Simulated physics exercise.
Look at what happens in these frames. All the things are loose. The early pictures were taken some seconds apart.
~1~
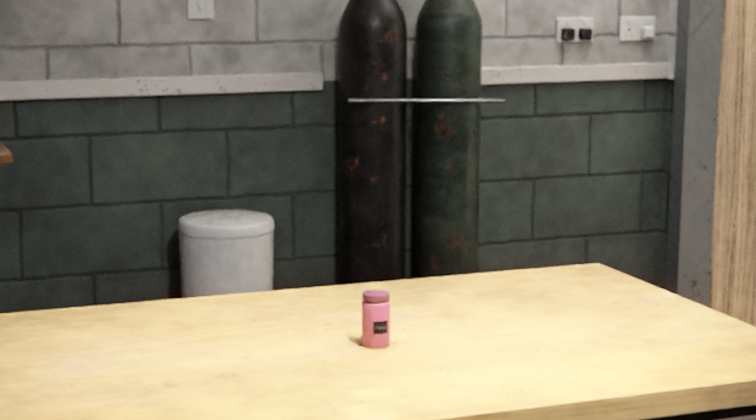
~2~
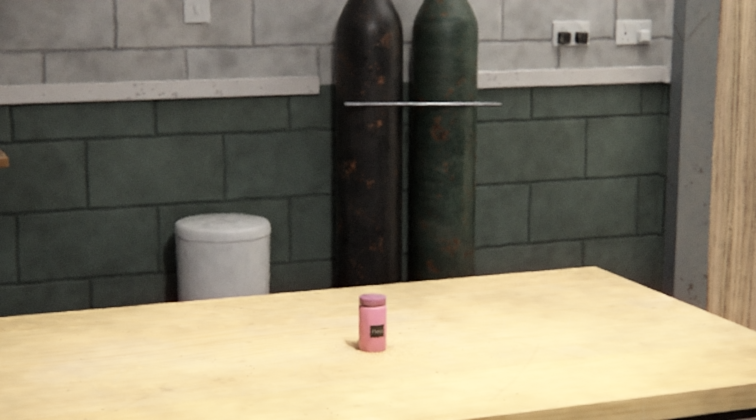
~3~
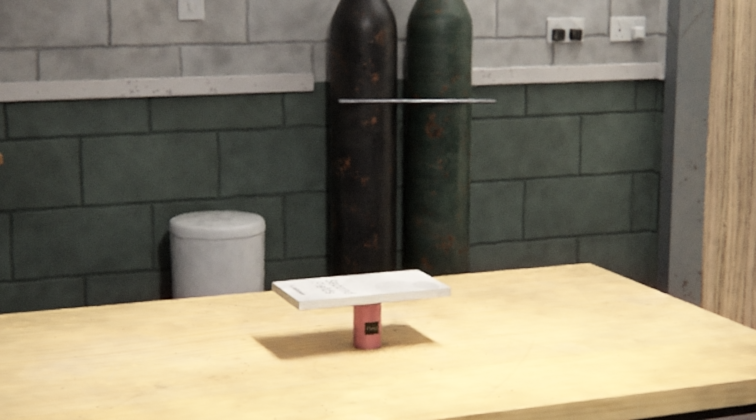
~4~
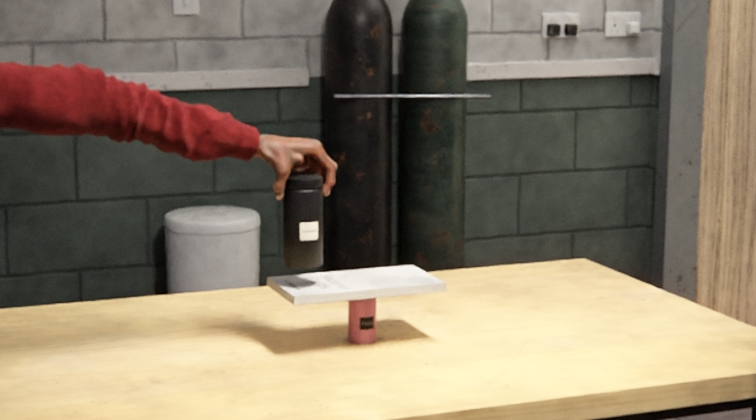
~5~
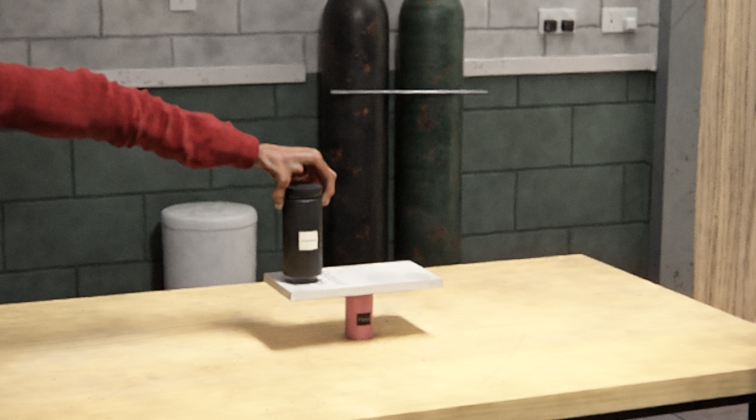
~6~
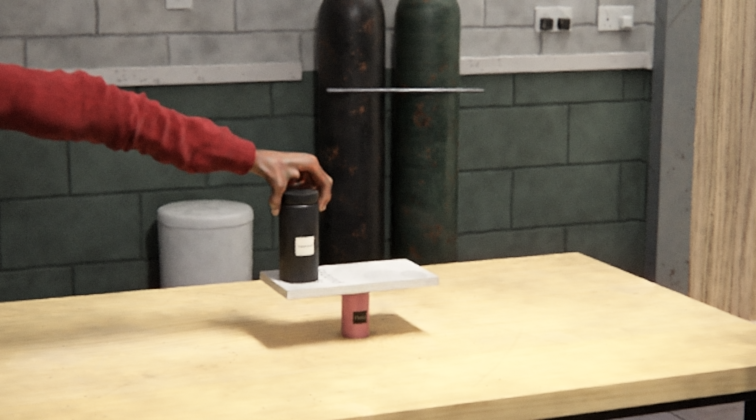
To begin with, a small pink jar stands alone on a pale wooden table, with gas cylinders and a bin behind it. A white book then appears lying across its top. A red-sleeved arm reaches in from the left, lowers a black jar onto the book's left end and keeps hold of it.
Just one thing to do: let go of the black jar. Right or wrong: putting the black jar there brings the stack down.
Right, the stack comes down.
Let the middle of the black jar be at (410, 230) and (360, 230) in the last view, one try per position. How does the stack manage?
Well, the first time the stack comes down, and the second time it stays put.
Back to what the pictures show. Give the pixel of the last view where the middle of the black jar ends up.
It ends up close to (202, 329).
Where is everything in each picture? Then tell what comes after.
In the first picture, the last thing is not in view yet.
In the second picture, the last thing is not in view yet.
In the third picture, the last thing is not in view yet; white book (361, 289).
The fourth picture shows on its way; black jar (303, 221); white book (356, 284).
The fifth picture shows on its way; black jar (303, 230); white book (353, 280).
The sixth picture shows set down, still held; black jar (299, 236); white book (349, 278).
Then, 0.30 s past the last view, black jar now fallen; white book rocked 30° from its first pose.
Then, 0.40 s past the last view, white book rocked 50° from its first pose.
Then, 0.50 s past the last view, white book rocked 39° from its first pose; pink shaker displaced a little.
Then, 0.60 s past the last view, white book now fallen; pink shaker displaced about its own width.
Finally, fallen, white book and black jar; moved from the start, pink shaker. Final places as the last picture's camera would see them, black jar near (201, 329). The stack gives way.
